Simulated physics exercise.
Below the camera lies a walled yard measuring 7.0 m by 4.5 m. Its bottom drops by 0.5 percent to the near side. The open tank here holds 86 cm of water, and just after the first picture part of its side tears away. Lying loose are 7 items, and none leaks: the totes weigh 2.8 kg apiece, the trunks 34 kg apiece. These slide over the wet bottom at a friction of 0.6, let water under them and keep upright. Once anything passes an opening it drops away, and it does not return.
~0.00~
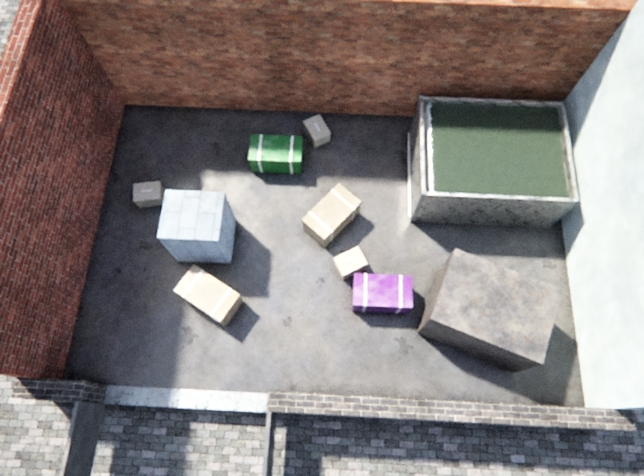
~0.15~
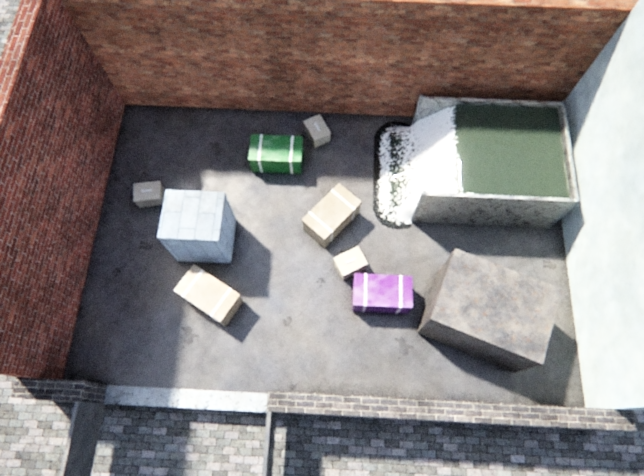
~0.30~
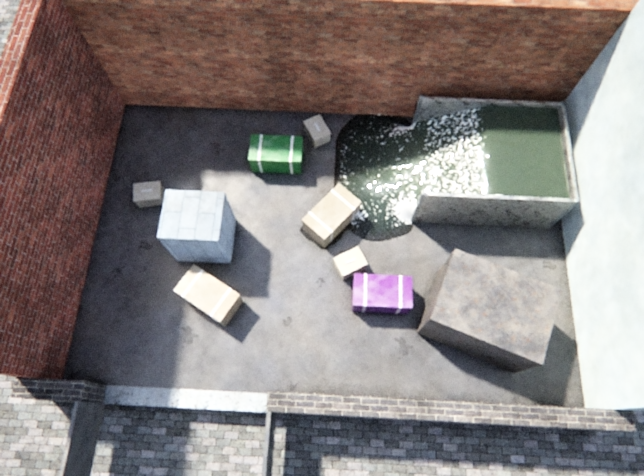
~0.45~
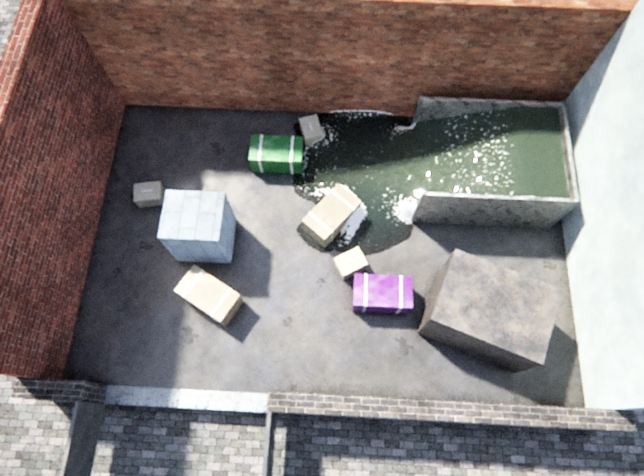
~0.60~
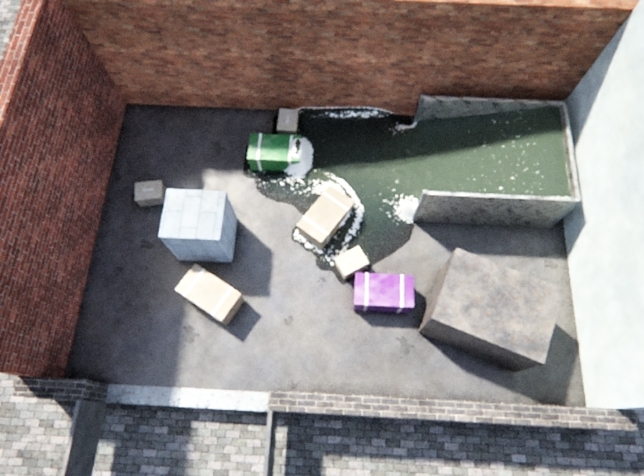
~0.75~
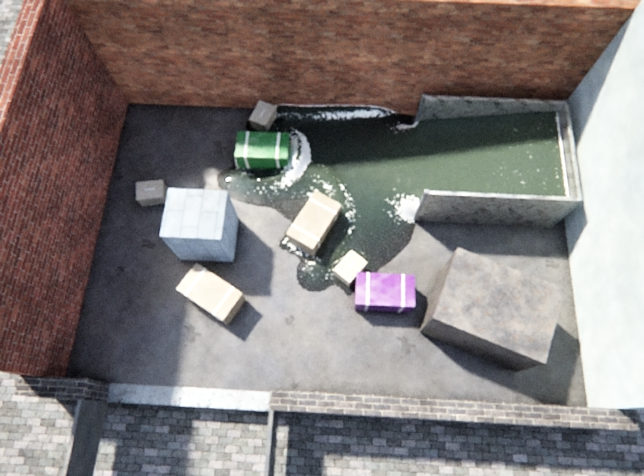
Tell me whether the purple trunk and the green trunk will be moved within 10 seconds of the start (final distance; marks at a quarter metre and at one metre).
Result - purple trunk: Almost no movement; green trunk: Large displacement.
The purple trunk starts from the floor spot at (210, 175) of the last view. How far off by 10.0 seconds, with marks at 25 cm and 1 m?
I'd say it lands far off.
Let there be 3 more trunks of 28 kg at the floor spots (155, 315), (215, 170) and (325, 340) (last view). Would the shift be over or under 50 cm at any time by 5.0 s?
So that's beyond the threshold, beyond the threshold and within the threshold, in that sequence.
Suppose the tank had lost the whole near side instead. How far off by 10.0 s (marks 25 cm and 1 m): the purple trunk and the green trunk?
Then the purple trunk gets carried off, the green trunk stays put.
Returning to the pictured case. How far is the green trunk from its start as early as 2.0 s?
Roughly 200 cm.
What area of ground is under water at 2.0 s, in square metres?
Some 19 m2 of it.
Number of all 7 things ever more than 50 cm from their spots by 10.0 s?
That comes to 6.
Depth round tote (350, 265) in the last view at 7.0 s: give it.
3 cm.
After 2.0 s the purple trunk is near (386, 289), 0.0 m from its start, aground; the green trunk is near (147, 140), 2.0 m from its start, afloat; 0 of 7 are out; 4 afloat.
After 4.5 s the purple trunk is near (386, 289), 0.0 m from its start, aground; the green trunk is near (120, 311), 3.3 m from its start, afloat; 2 of 7 are out; 2 afloat.
After 7.0 s the purple trunk is near (386, 289), 0.0 m from its start, aground; the green trunk has gone out; 5 of 7 are out; 1 afloat.
After 10.0 s the purple trunk is near (386, 289), 0.0 m from its start, aground; the green trunk has gone out; 5 of 7 are out; 1 afloat.
